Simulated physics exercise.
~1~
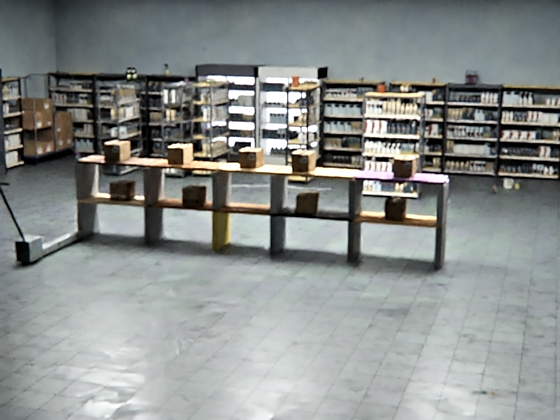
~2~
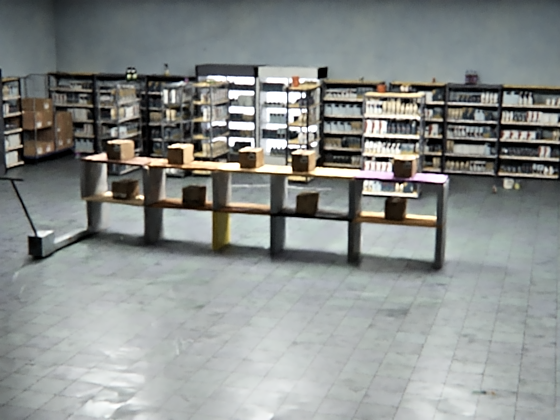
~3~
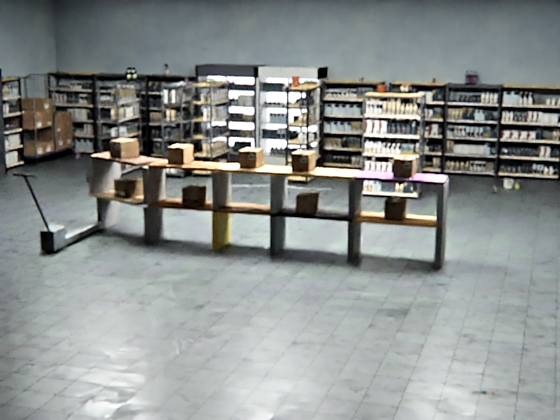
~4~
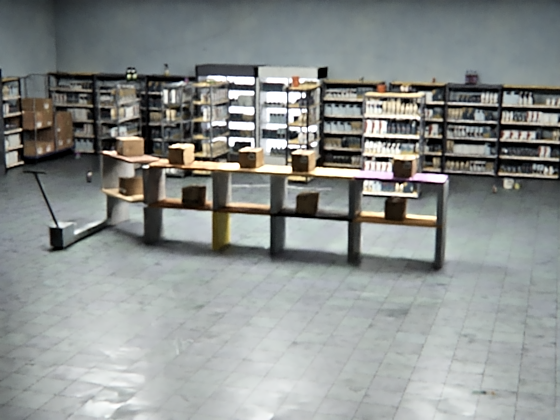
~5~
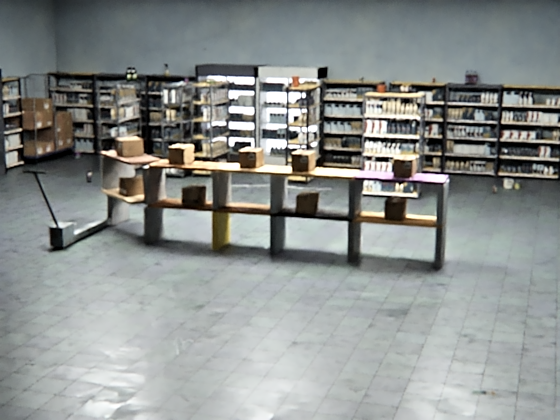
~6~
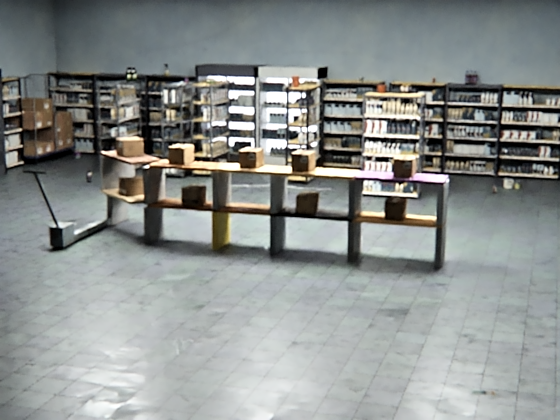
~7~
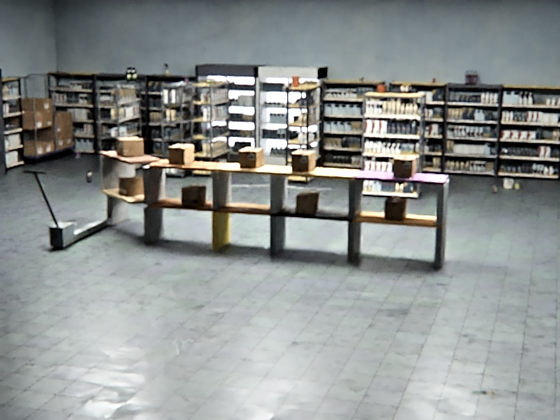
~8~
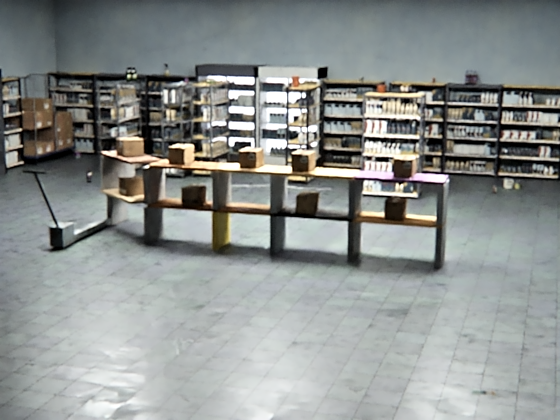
Warehouse floor with a low floor jack nudging the left end of a two-tier plank rack, shifting it slightly, everything staying upright.
